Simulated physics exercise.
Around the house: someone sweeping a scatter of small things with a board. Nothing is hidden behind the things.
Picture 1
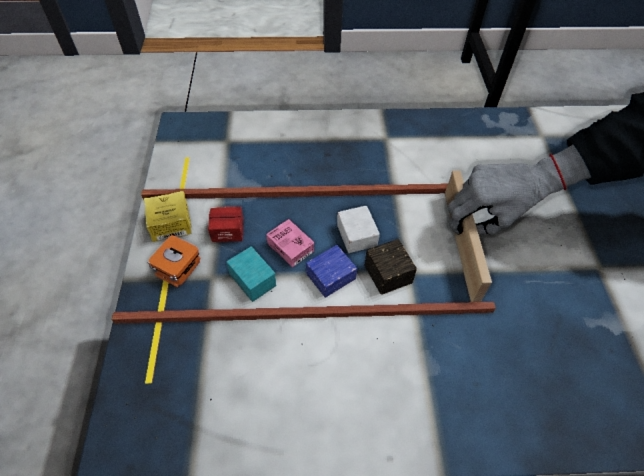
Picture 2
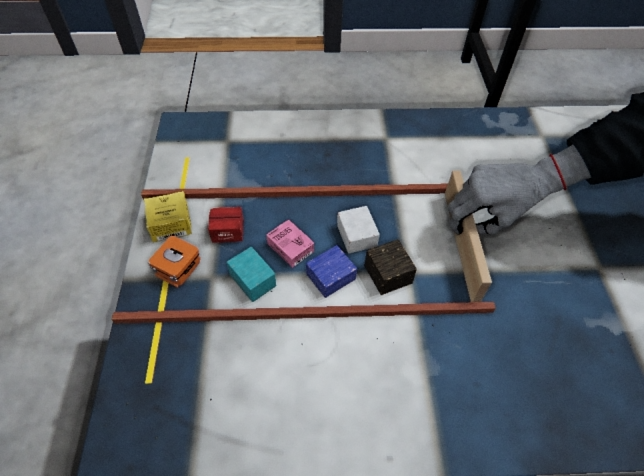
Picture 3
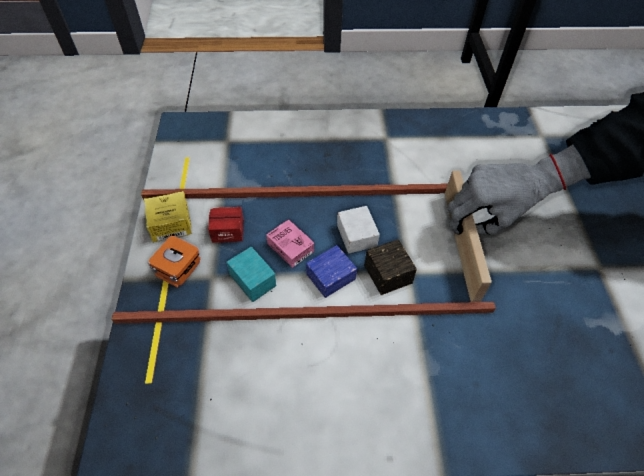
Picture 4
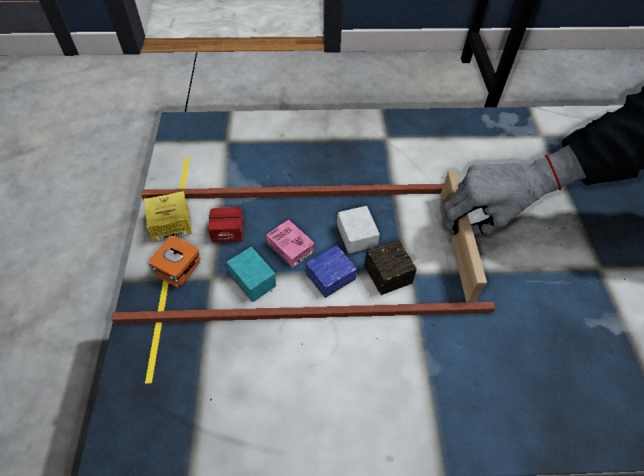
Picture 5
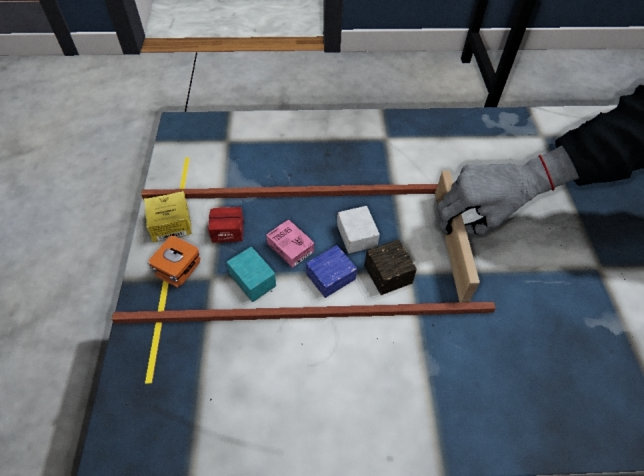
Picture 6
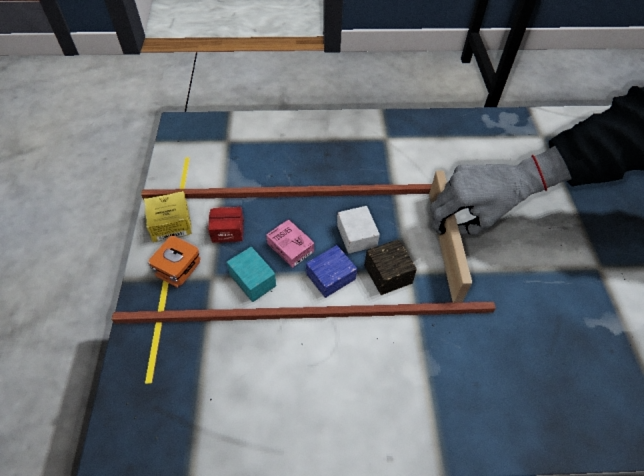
In the video, a gloved hand holds a wooden board upright between two reddish rails, first nearly still, then sliding it slightly left toward a scatter of colourful small boxes and blocks, which stay motionless near a yellow tape line.
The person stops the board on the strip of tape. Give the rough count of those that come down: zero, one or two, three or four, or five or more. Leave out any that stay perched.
The number that fall off is five or more.
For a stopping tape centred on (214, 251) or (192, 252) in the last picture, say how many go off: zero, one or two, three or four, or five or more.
In that order: 3 or 4; 3 or 4.
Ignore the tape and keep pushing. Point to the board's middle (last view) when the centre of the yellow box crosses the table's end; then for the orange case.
Near (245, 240) and (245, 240).
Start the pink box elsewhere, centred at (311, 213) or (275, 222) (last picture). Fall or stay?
In turn it comes down; drops off.
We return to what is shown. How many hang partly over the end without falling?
That would be 0.
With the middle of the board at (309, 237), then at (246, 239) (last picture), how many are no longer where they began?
By then 5, and 8.
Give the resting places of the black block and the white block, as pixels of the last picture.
The black block stops around (146, 268); the white block around (156, 232).
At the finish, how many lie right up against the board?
It touches 2.
Soon after, none off yet; yellow box at rest near (168, 216); orange case at rest near (176, 262); red box at rest near (226, 225).
In the end, the number that fall off is five or more; gone, blue block, pink box, turquoise block, red box, orange case and yellow box.
